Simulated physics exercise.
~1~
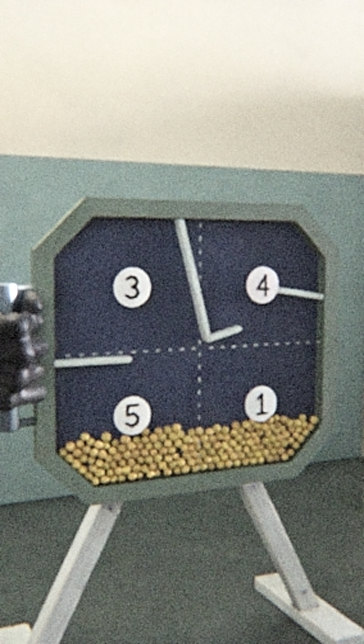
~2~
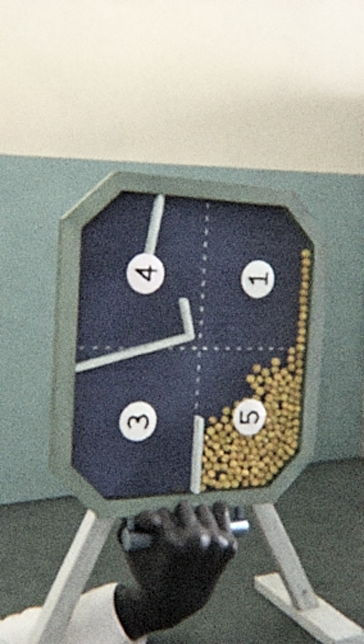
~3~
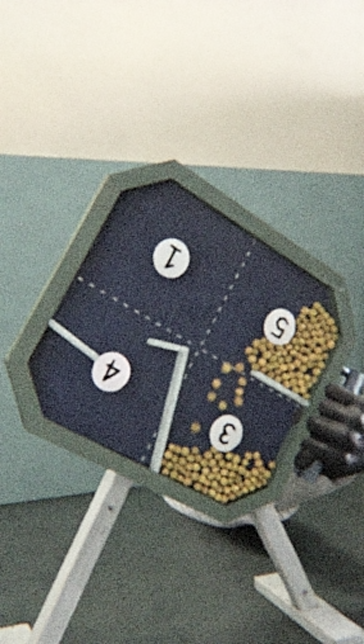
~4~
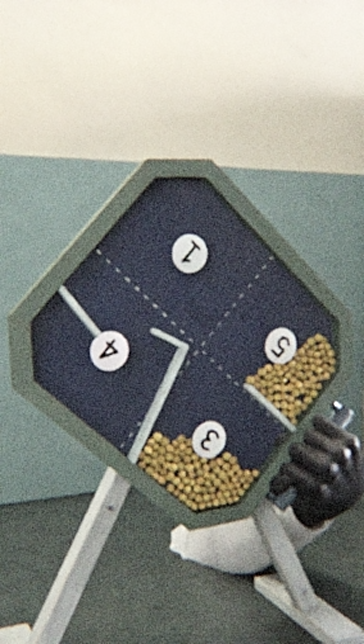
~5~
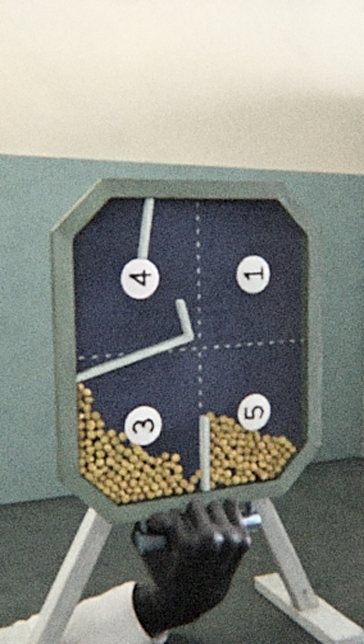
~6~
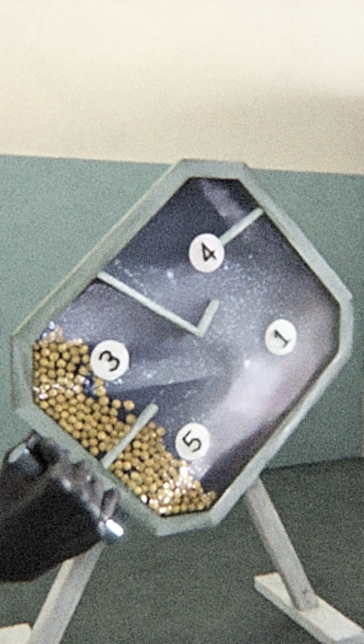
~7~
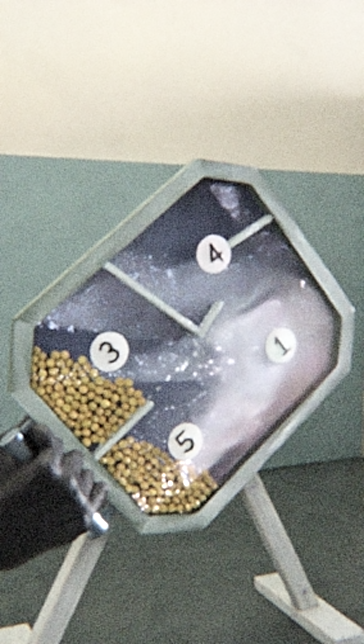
A black-gloved hand turned a framed, dark blue box of chickpeas well over anticlockwise, sending them tumbling past the inner strips, then swung it partway back, leaving it tilted with the chickpeas split about evenly between quarters three and five.
